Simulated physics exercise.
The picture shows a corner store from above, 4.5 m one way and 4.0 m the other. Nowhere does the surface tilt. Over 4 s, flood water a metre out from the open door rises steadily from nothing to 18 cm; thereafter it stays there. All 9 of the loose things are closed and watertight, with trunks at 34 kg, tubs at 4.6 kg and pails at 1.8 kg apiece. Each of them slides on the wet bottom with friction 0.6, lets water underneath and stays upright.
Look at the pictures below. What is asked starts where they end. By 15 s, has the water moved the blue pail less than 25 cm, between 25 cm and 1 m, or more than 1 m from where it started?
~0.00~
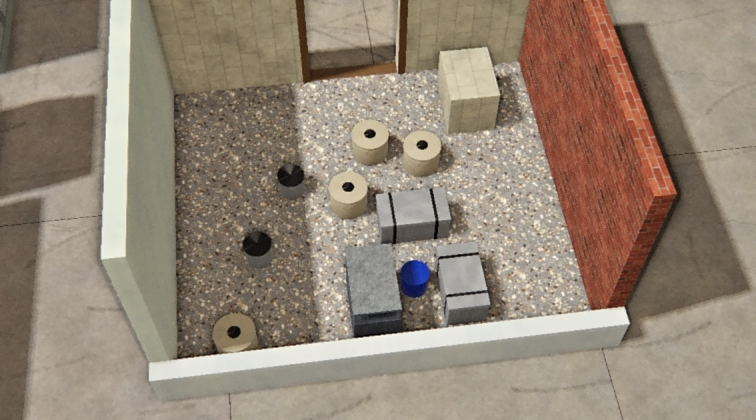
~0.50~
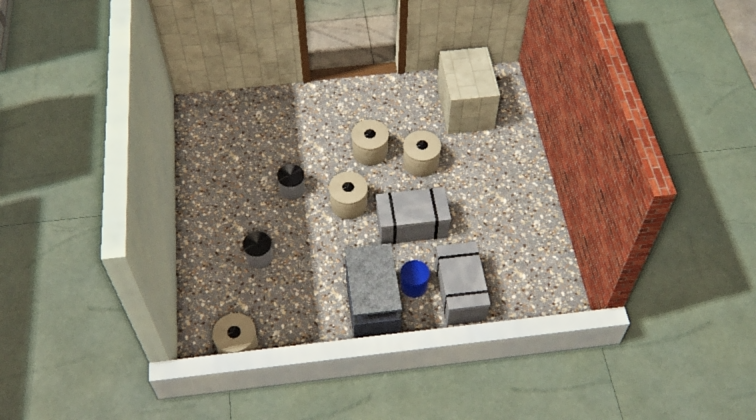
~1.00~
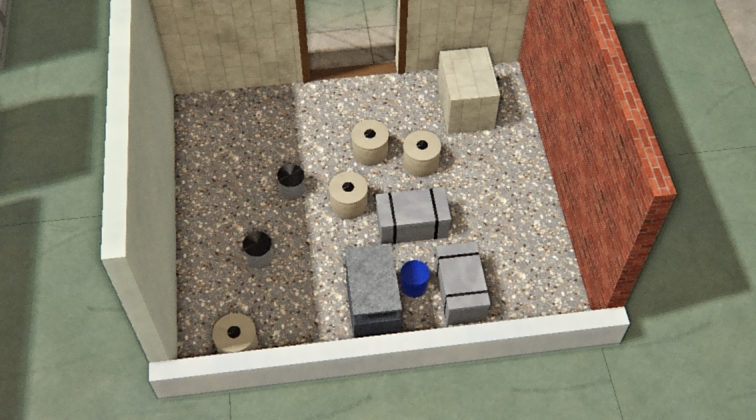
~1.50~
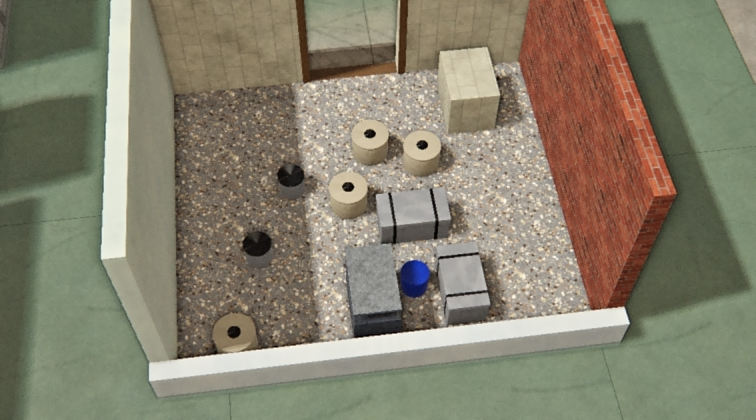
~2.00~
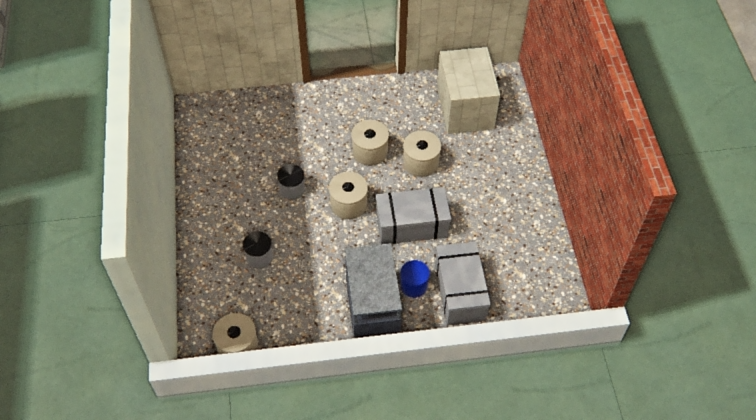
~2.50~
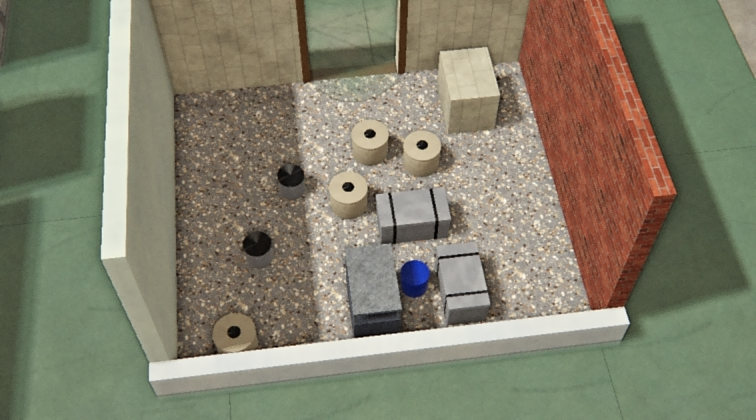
More than 1 m.
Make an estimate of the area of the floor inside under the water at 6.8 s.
Roughly 14 m2.
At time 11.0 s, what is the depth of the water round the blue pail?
I'd say around 7 cm.
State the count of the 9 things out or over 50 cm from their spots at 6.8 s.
By then the count is 5.
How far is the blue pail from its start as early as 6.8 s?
By then it has shifted roughly 0 cm.
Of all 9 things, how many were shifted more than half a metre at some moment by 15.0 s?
That adds up to 7.
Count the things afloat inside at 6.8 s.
It comes to 3.
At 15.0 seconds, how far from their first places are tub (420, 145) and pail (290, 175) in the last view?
In that order: 200 cm, 150 cm.
After 3.5 s the blue pail is near (415, 272), 0.0 m from its start, aground; 0 afloat.
After 6.8 s the blue pail is near (415, 272), 0.0 m from its start, aground; 3 afloat.
After 11.0 s the blue pail is near (454, 234), 0.6 m from its start, afloat; 7 afloat.
After 15.0 s the blue pail is near (553, 218), 1.7 m from its start, afloat; 9 afloat.
